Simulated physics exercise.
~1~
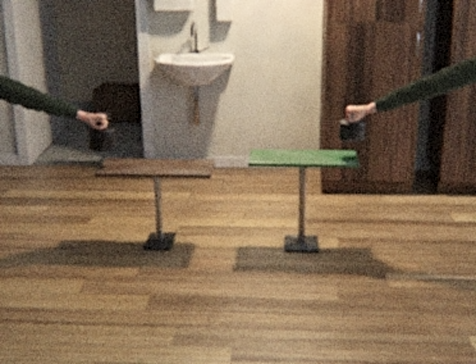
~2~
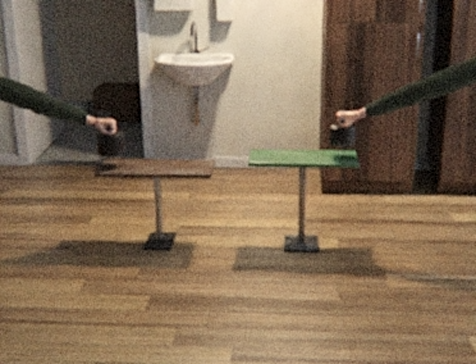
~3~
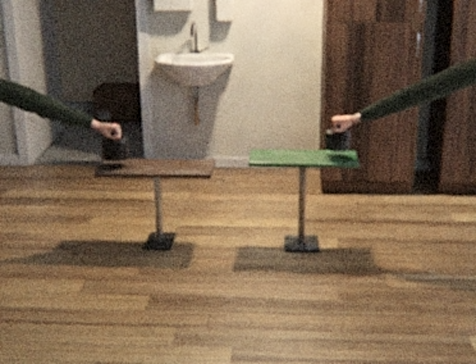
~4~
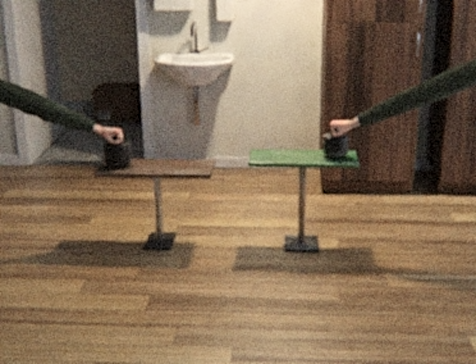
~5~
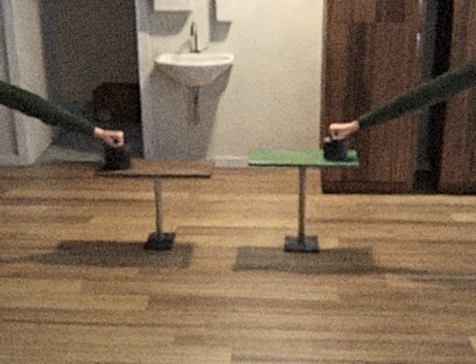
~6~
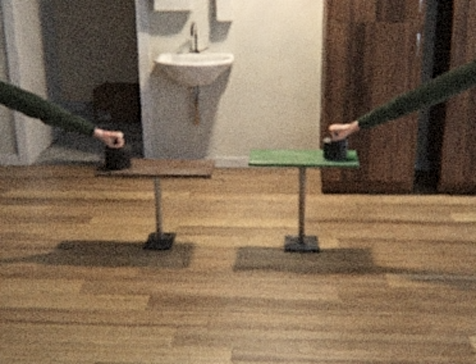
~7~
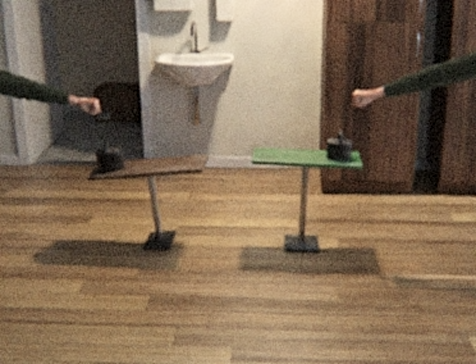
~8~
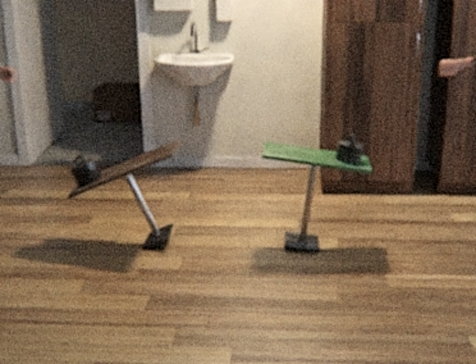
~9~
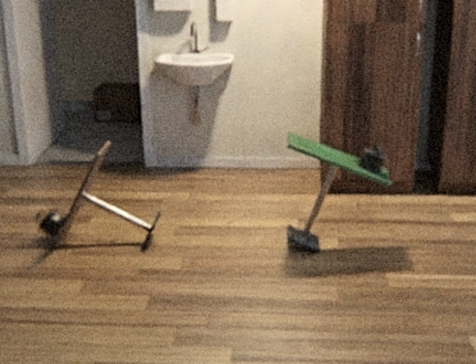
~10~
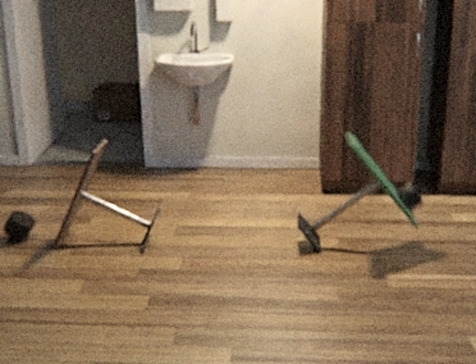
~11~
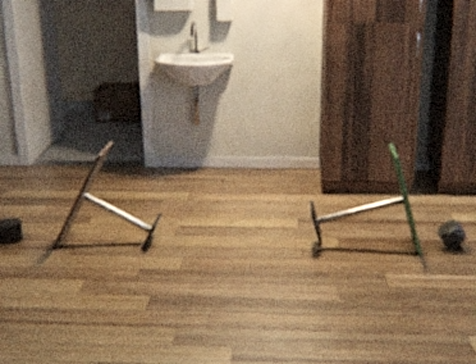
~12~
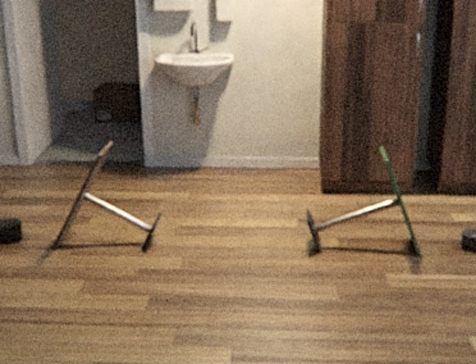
Two hands set dark objects on a brown table and a green stand, which both topple outward.
